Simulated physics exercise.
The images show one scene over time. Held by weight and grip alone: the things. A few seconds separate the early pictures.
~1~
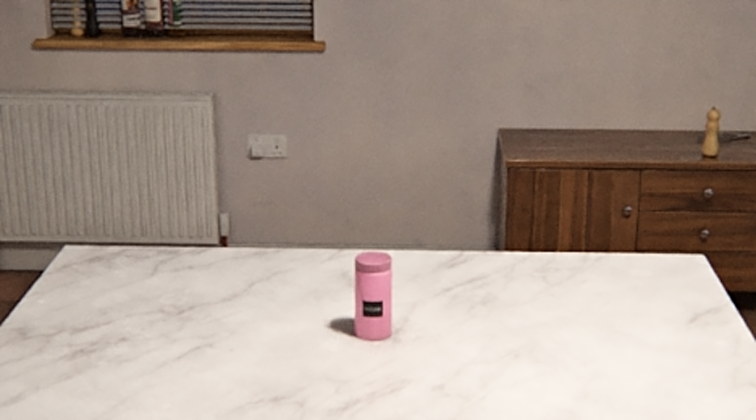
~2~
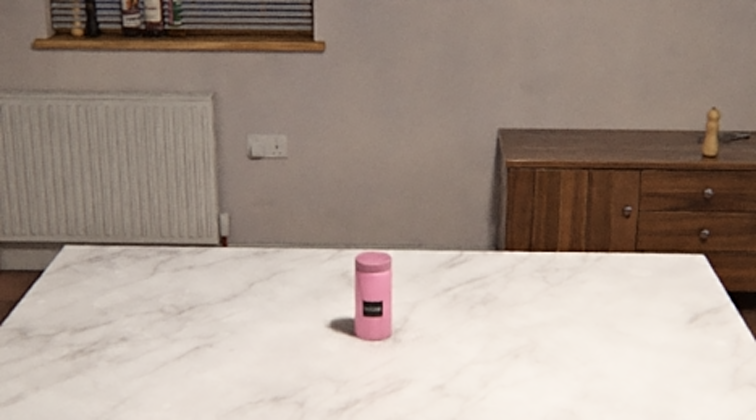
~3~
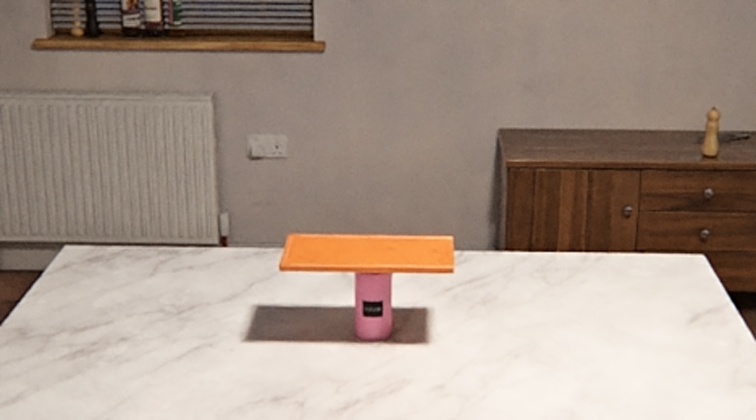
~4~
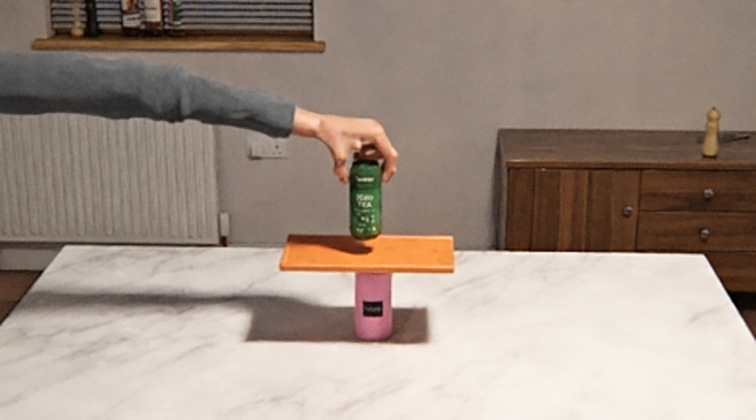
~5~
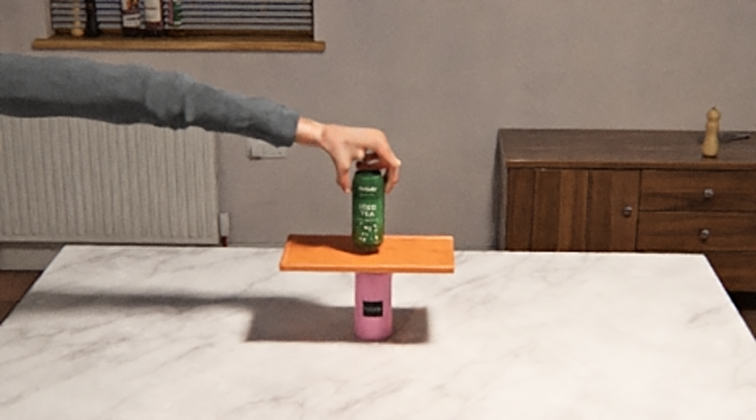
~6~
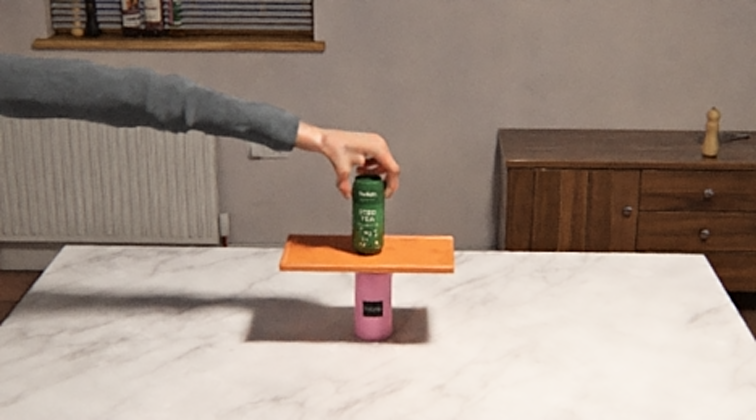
An orange lid appeared flat across the top of a pink canister on a marble table, and then a hand reaching from the left lowered a green can onto it, still gripping the can.
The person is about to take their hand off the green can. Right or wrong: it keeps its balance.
Right.
Then, 0.80 s on from there, no change.
Then, 1.70 s on from there, green can resting near (368, 216).
In the end, all 3 unmoved. At the end, from the last picture's camera, green can near (368, 216). The stack holds.
